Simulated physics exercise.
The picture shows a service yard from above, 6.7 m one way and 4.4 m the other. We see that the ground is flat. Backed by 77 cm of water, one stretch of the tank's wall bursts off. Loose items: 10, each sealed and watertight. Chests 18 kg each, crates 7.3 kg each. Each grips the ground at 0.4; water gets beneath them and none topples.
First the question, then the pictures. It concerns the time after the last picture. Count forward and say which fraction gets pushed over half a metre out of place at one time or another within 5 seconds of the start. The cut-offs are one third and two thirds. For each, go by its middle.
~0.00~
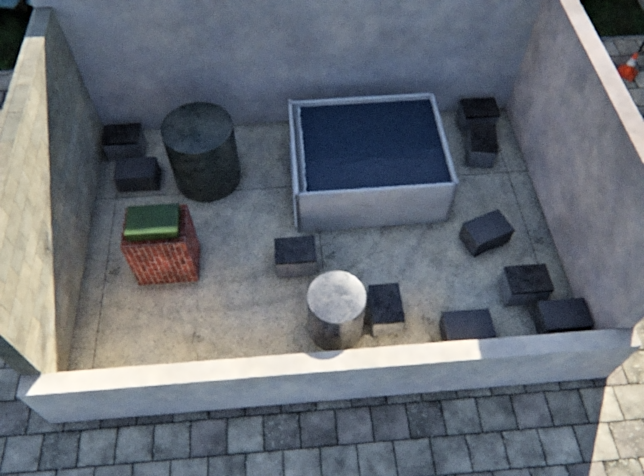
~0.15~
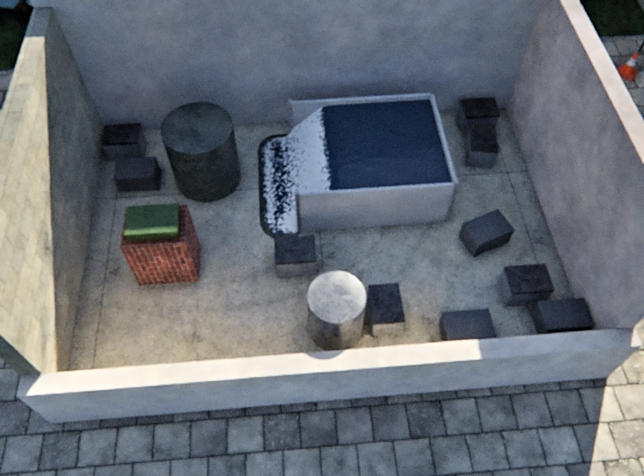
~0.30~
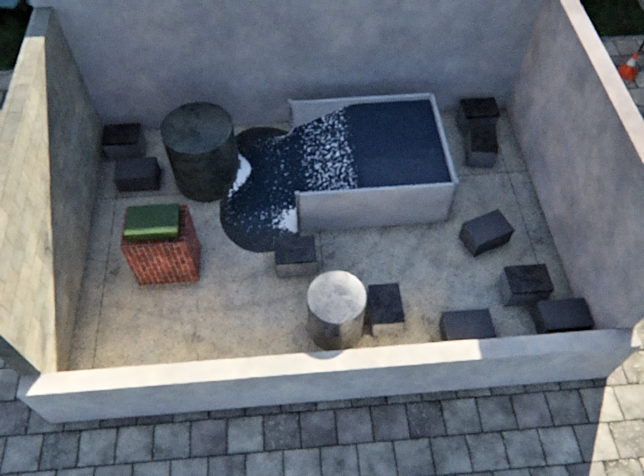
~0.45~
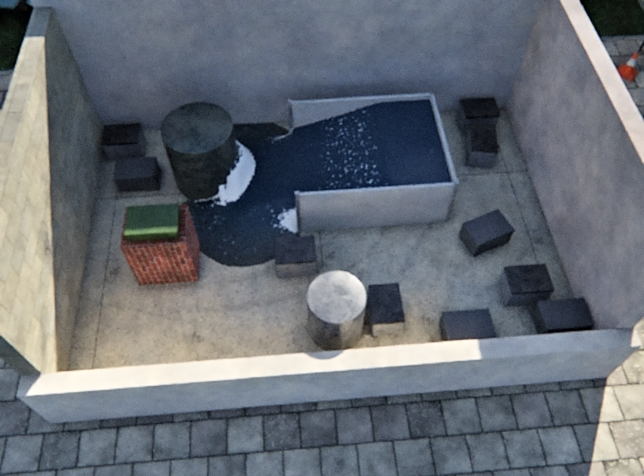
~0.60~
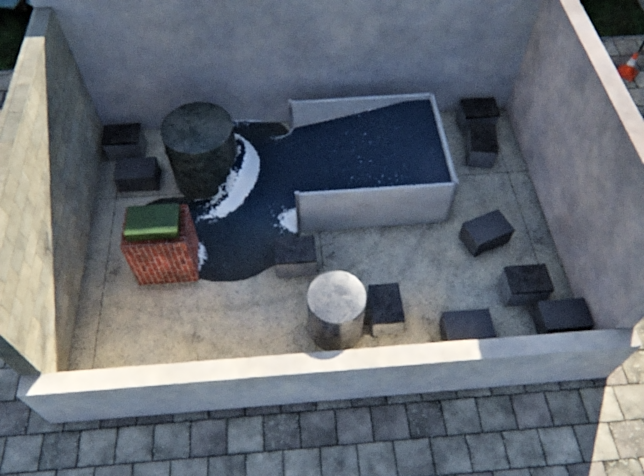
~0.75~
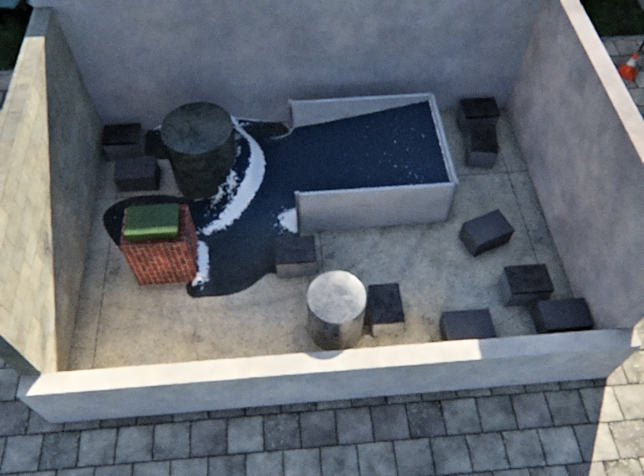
The share is between one third and two thirds.
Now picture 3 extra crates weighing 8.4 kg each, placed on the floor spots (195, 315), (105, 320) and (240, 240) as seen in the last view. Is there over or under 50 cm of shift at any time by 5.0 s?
In turn: Past it, past it, over.
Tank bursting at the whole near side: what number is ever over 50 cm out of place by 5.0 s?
7.
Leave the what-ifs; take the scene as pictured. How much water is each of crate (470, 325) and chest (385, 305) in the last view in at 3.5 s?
I'd estimate 4 cm for the first and 2 cm for the second.
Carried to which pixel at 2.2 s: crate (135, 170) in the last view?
Look for it near (122, 204).
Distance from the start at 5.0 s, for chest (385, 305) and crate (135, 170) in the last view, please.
Shifts in order: 10 cm; 80 cm.
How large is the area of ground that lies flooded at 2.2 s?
Flooded: Near 16 m2.
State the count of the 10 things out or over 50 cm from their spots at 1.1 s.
Count: 0.
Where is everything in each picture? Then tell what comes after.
The first picture shows a chest at (484, 137) rests on the ground; a chest at (529, 278), on the bottom; water covers 3.5 m2; 0 of 10 have shifted.
The second picture shows a chest at (484, 137), on the bottom; a chest at (529, 278), on the bottom; 4.6 m2 under water; 0 of 10 have shifted.
The third picture shows a chest at (484, 137) rests on the ground; a chest at (529, 278), on the bottom; 5.8 m2 under water; 0 of 10 have shifted.
The fourth picture shows a chest at (484, 137), on the bottom; a chest at (529, 278) rests on the ground; 6.9 m2 under water; 0 of 10 have shifted.
The fifth picture shows a chest at (484, 137), on the bottom; a chest at (529, 278) rests on the ground; water covers 7.9 m2; 0 of 10 have shifted.
The sixth picture shows a chest at (484, 137) rests on the ground; a chest at (529, 278), on the bottom; 8.9 m2 under water; 0 of 10 have shifted.
After 1.1 s 0 of 10 are over 50 cm from their spots; 0 afloat.
After 2.2 s 1 of 10 are over 50 cm from their spots; 2 afloat.
After 3.5 s 2 of 10 are over 50 cm from their spots; 2 afloat.
After 5.0 s 5 of 10 are over 50 cm from their spots, and 5 have been at some point; 4 afloat.
